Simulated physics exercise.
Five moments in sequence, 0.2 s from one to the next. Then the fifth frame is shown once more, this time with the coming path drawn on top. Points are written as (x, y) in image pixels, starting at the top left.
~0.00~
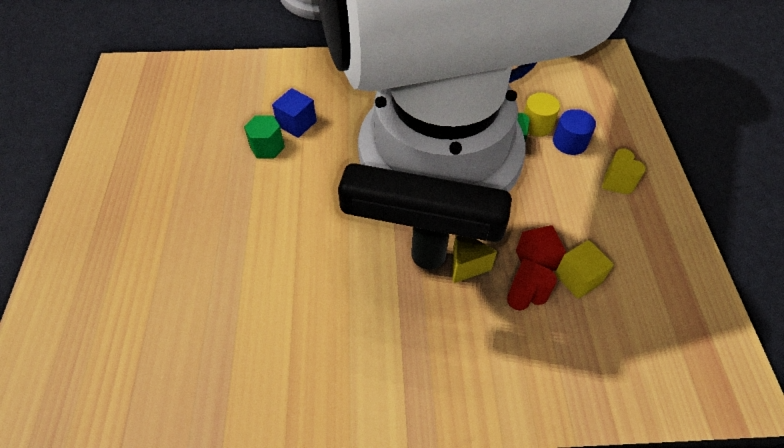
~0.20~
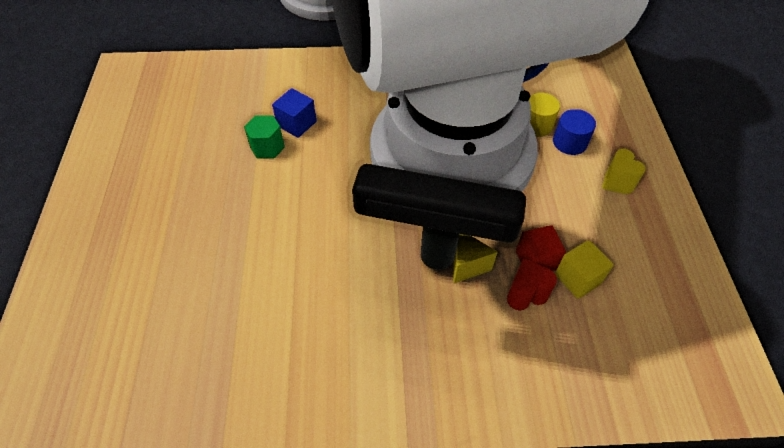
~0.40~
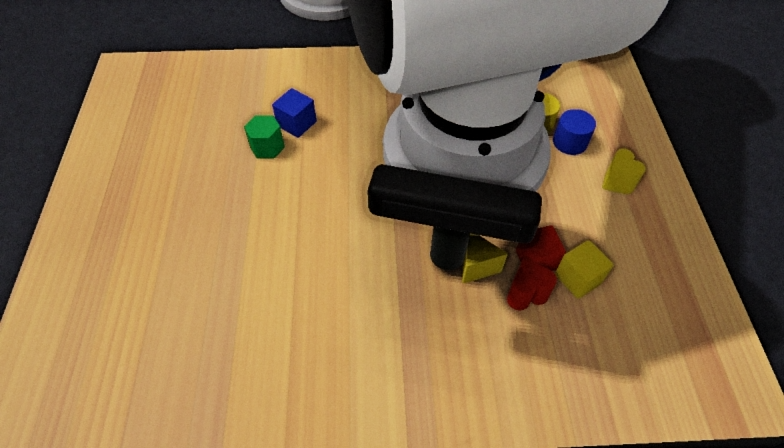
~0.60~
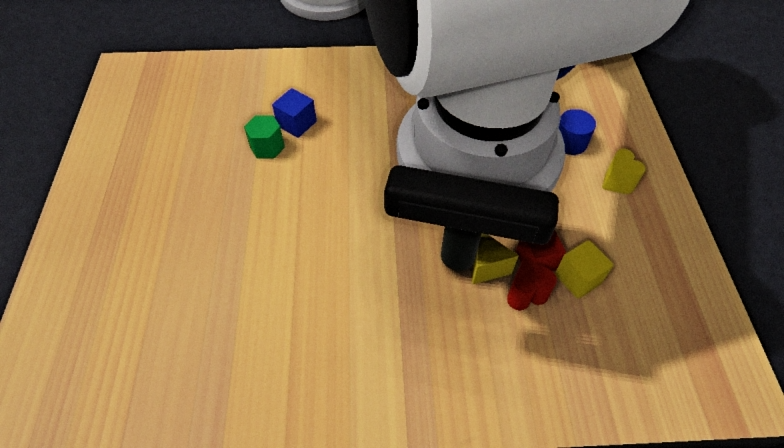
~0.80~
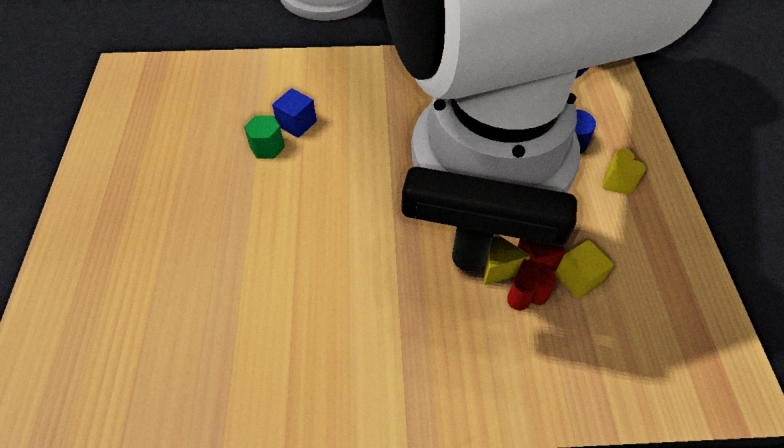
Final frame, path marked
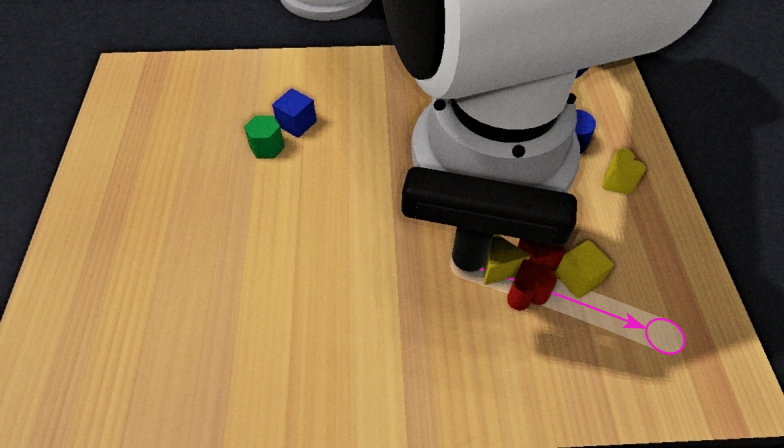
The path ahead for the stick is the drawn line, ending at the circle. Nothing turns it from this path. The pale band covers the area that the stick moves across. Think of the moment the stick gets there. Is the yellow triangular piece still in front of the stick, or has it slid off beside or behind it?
Beside or behind.
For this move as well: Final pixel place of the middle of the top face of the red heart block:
Answer: (571, 312).
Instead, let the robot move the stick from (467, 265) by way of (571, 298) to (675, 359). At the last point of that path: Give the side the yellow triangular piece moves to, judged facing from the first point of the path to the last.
It gets pushed left.
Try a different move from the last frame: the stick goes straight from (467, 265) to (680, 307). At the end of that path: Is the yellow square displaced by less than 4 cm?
No - that is not the case.
The drawn path runs straight from (467, 265) to (665, 336).
The first path, step by step. One third of the way, stick at (534, 279); yellow triangular piece at (572, 272); red heart block at (564, 304), turned 60° clockwise; red square at (562, 235), turned 40° anticlockwise; yellow square at (599, 258), turned 15° anticlockwise.
Two thirds of the way, stick at (603, 303); yellow triangular piece at (644, 290), turned 25° anticlockwise; red heart block at (571, 312), turned 85° clockwise; red square at (563, 235), turned 45° anticlockwise; yellow square at (612, 253), turned 35° anticlockwise.
At the end, stick at (672, 330); yellow triangular piece at (697, 297), turned 60° anticlockwise; red heart block at (571, 312), turned 85° clockwise; red square at (563, 235), turned 45° anticlockwise; yellow square at (612, 253), turned 35° anticlockwise.
